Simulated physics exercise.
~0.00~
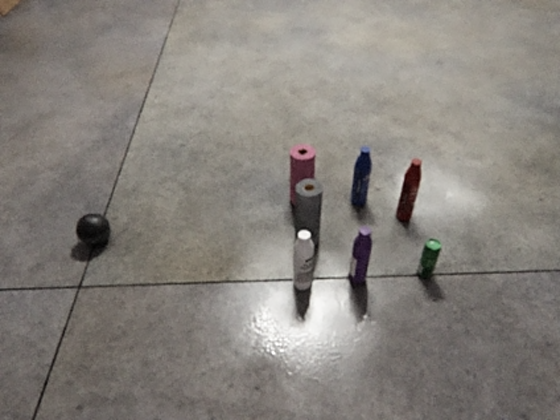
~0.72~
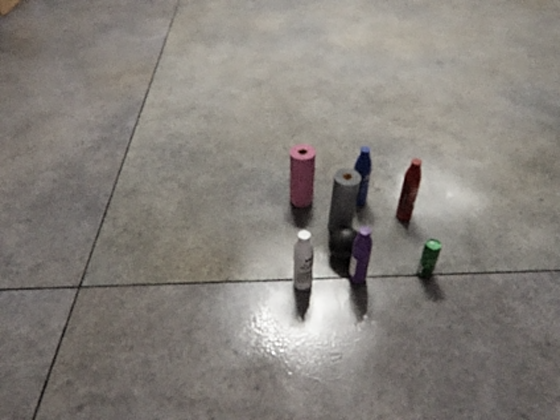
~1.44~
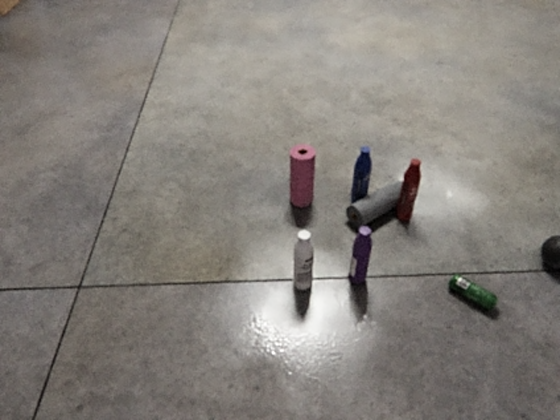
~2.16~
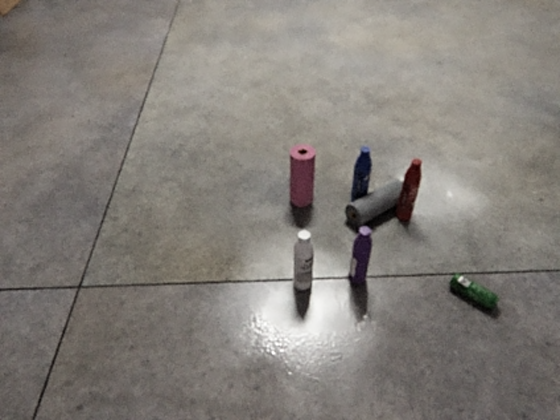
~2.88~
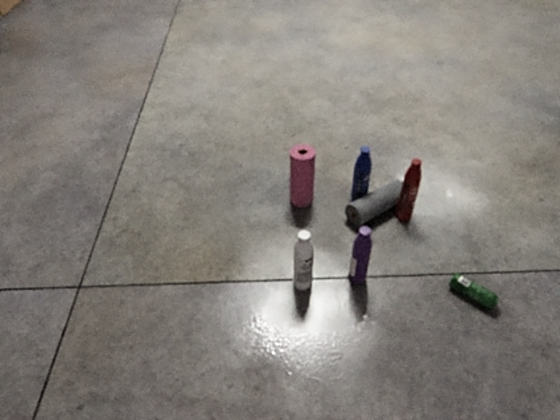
The video shows a black ball rolling right across a concrete floor into a group of standing bottles, rolls and a green can, toppling the grey roll and the can before leaving view on the right, while the pink roll and four bottles remain upright.
